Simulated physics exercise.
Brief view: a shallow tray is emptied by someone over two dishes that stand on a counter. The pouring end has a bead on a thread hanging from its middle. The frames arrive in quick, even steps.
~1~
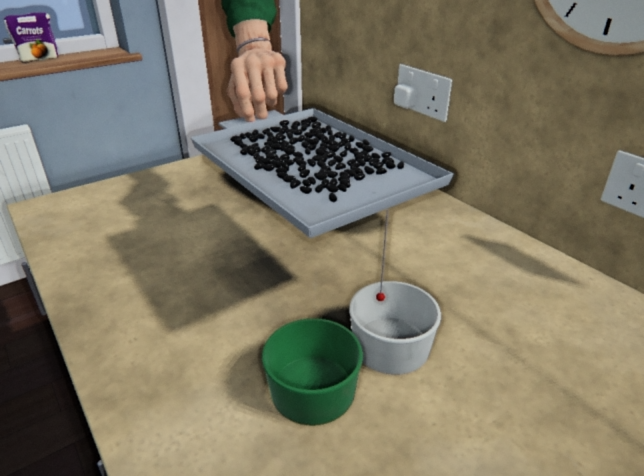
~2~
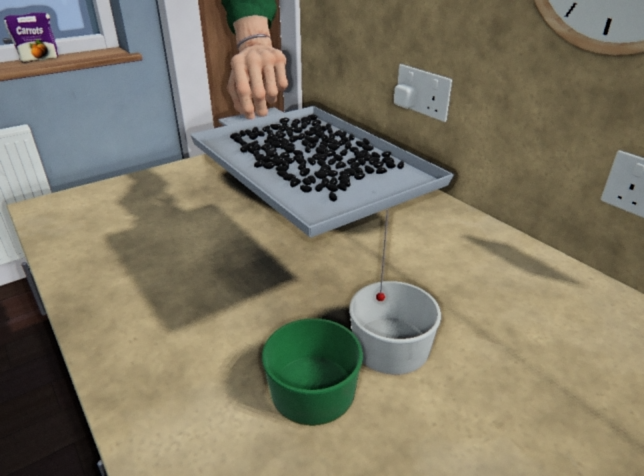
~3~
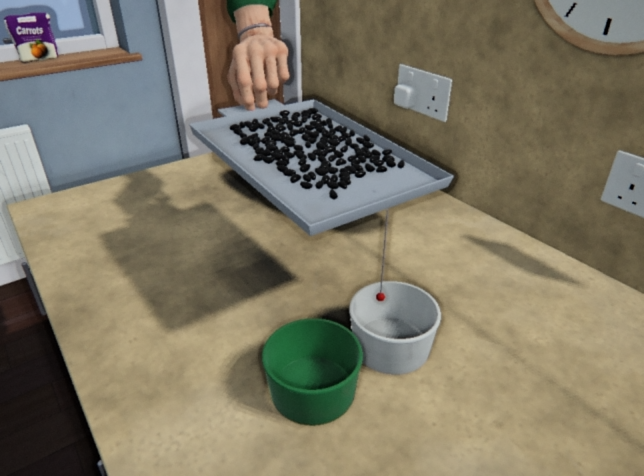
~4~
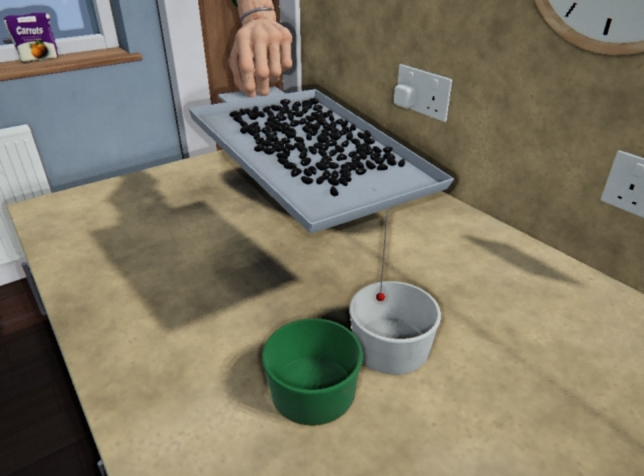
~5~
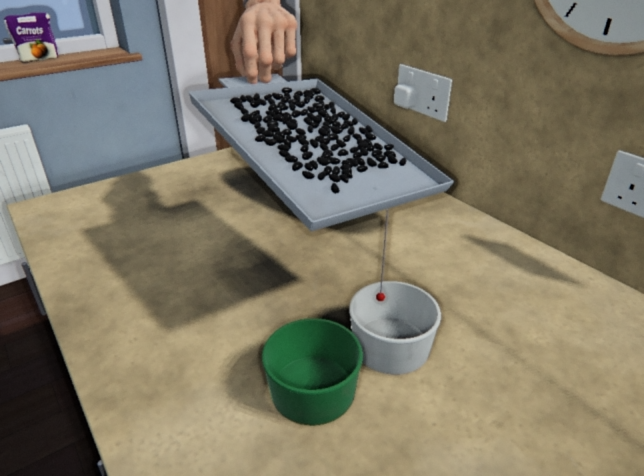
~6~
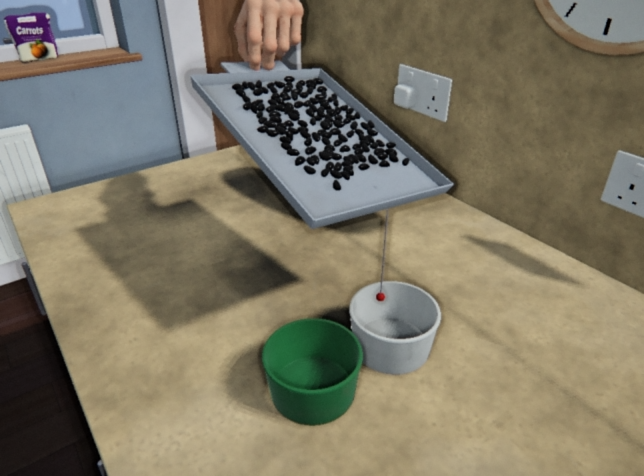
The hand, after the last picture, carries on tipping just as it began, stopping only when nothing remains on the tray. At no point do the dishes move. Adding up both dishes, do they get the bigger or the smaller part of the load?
Well, most of it stays out of the dishes by the end.
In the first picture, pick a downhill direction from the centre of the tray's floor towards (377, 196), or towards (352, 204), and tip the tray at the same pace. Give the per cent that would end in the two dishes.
The first try yields 40 percent and the second 50 percent.
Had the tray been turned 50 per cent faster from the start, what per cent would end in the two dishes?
Something like 20 percent, give or take.
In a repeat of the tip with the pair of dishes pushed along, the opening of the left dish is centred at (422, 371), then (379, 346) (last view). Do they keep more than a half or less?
Together the dishes get less than a half first, then beyond half.
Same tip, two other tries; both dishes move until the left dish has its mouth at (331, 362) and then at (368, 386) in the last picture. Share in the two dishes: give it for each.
Roughly 40 % and 20 %.
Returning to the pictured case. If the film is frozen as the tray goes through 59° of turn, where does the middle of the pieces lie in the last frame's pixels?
Somewhere about pixel (414, 170).
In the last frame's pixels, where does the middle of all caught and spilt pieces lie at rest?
Close to (457, 321).
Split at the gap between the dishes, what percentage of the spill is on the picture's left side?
It comes to about 0 percent.
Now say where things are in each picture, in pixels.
The first picture shows corners of the pouring end (310, 225) and (449, 173), level; middle of the load (308, 152), black beans; left dish (341, 399); right dish (424, 349); bead on its thread (380, 297).
The second picture shows corners of the pouring end (310, 225) and (449, 174), level; middle of the load (308, 150).
The third picture shows corners of the pouring end (311, 224) and (450, 176), tipped barely, lowest at the right corner; middle of the load (308, 145).
The fourth picture shows corners of the pouring end (312, 221) and (450, 178), tipped a little, lowest at the right corner; middle of the load (309, 137).
The fifth picture shows corners of the pouring end (314, 219) and (450, 181), tipped a little, lowest at the right corner; middle of the load (310, 130).
The sixth picture shows corners of the pouring end (315, 218) and (450, 183), tipped clearly, lowest at the right corner; middle of the load (313, 122); left dish (341, 399); right dish (424, 349).
Just after the last frame, tray tipped steeply; almost all on the tray; just a few outside both; about a tenth in the air.
A moment on, tray tipped right over; roughly two thirds on the tray; just a few in the right dish; roughly a third outside both; just a few in the air.
Further on, tray tipped past a quarter turn; roughly a quarter in the right dish; the larger part outside both.
When it is over, tray tipped past a quarter turn; not one in the left dish; roughly a quarter in the right dish; the larger part outside both.
